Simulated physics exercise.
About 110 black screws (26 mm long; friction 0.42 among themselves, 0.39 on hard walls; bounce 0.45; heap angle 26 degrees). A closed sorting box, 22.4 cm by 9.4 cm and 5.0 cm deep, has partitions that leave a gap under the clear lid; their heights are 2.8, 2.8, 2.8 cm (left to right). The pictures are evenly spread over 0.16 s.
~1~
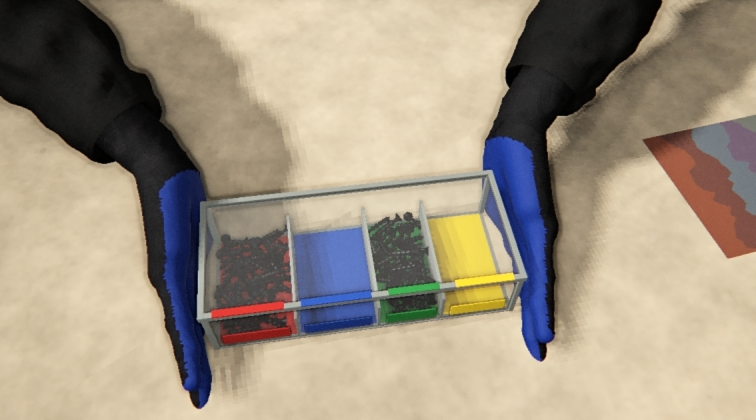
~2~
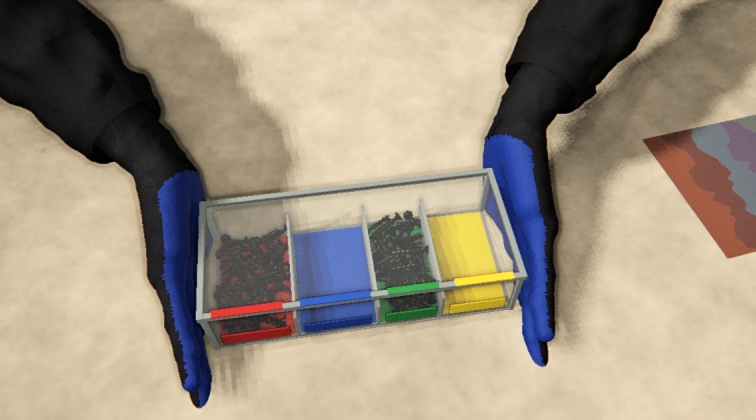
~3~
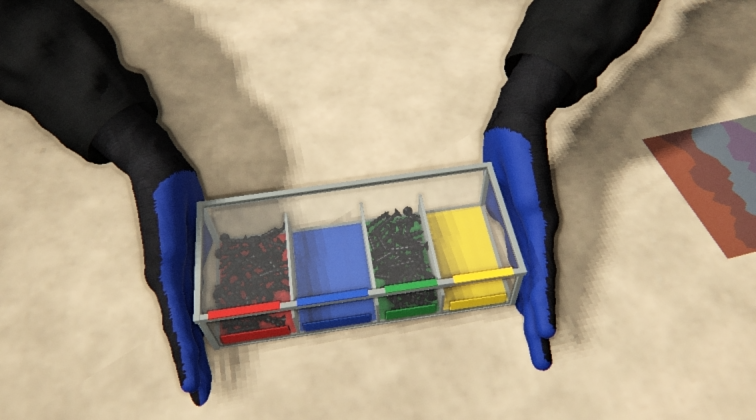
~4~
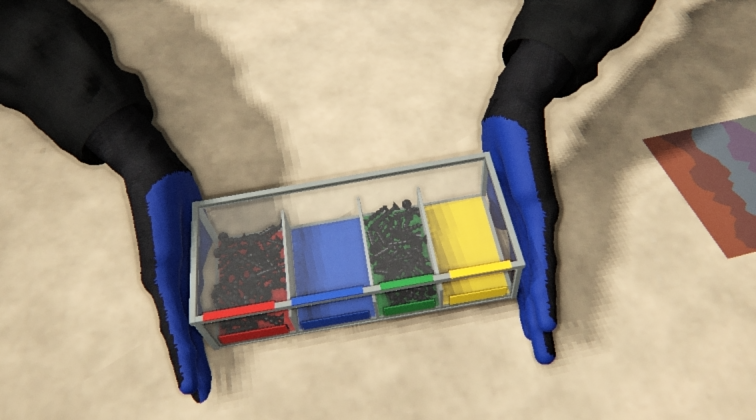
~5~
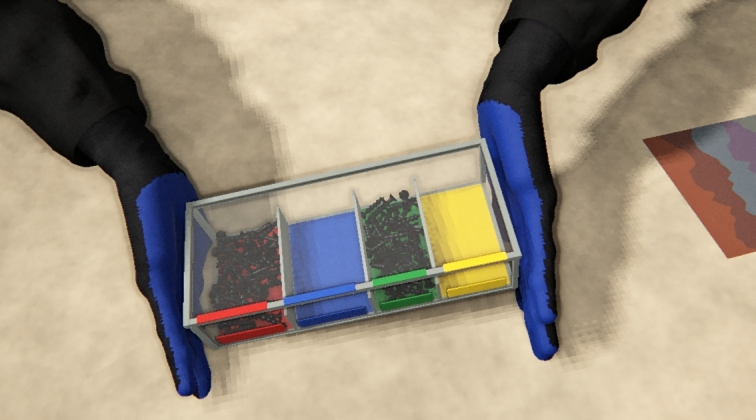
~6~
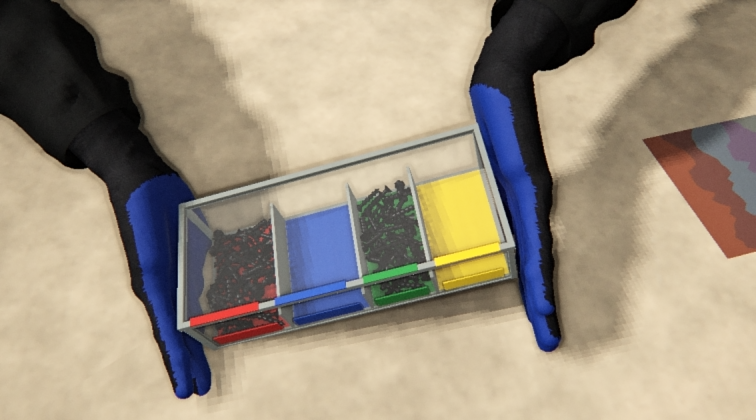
Two blue-gloved hands slowly tilt a clear-lidded box of dark screws, raising its right end.
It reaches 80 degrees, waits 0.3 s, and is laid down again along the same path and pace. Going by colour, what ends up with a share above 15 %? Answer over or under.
Red compartment: Over; blue compartment: Under; green compartment: Over; yellow compartment: Under.
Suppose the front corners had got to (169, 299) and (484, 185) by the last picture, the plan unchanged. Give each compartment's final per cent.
Red 75, blue 10, green 15, yellow 0.
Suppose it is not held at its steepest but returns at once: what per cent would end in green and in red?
Green 20; red 60.
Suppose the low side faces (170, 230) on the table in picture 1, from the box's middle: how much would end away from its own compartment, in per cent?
Some 20 per cent.
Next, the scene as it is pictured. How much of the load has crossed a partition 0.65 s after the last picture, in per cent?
Some 15 per cent.
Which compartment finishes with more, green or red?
It is the red one.
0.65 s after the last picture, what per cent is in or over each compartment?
Red 60, blue 10, green 30, yellow 0.
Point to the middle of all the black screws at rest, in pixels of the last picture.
Near (258, 300).
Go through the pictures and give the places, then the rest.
In the first picture, box tilt 0 degrees, front corners at (204, 315) and (520, 275); red 55 %, green 45 %.
In the second picture, box tilt 1 degrees, front corners at (203, 315) and (520, 274).
In the third picture, box tilt 3 degrees, front corners at (201, 316) and (520, 270).
In the fourth picture, box tilt 6 degrees, front corners at (196, 318) and (518, 262), lowest corner left front.
In the fifth picture, box tilt 10 degrees, front corners at (191, 321) and (514, 253), lowest corner left front.
In the sixth picture, box tilt 15 degrees, front corners at (185, 324) and (508, 244), lowest corner left front; red 55 %, green 45 %.
Then, 0.65 s after the last picture, tilt 80 degrees; red 60 %, blue 10 %, green 30 %.
Then, 1.09 s after the last picture, tilt 45 degrees; red 65 %, blue 10 %, green 25 %.
Then, 1.60 s after the last picture, tilt 0 degrees; red 65 %, blue 10 %, green 25 %.
In the end, red 65 %, blue 10 %, green 25 %, yellow 0 %.
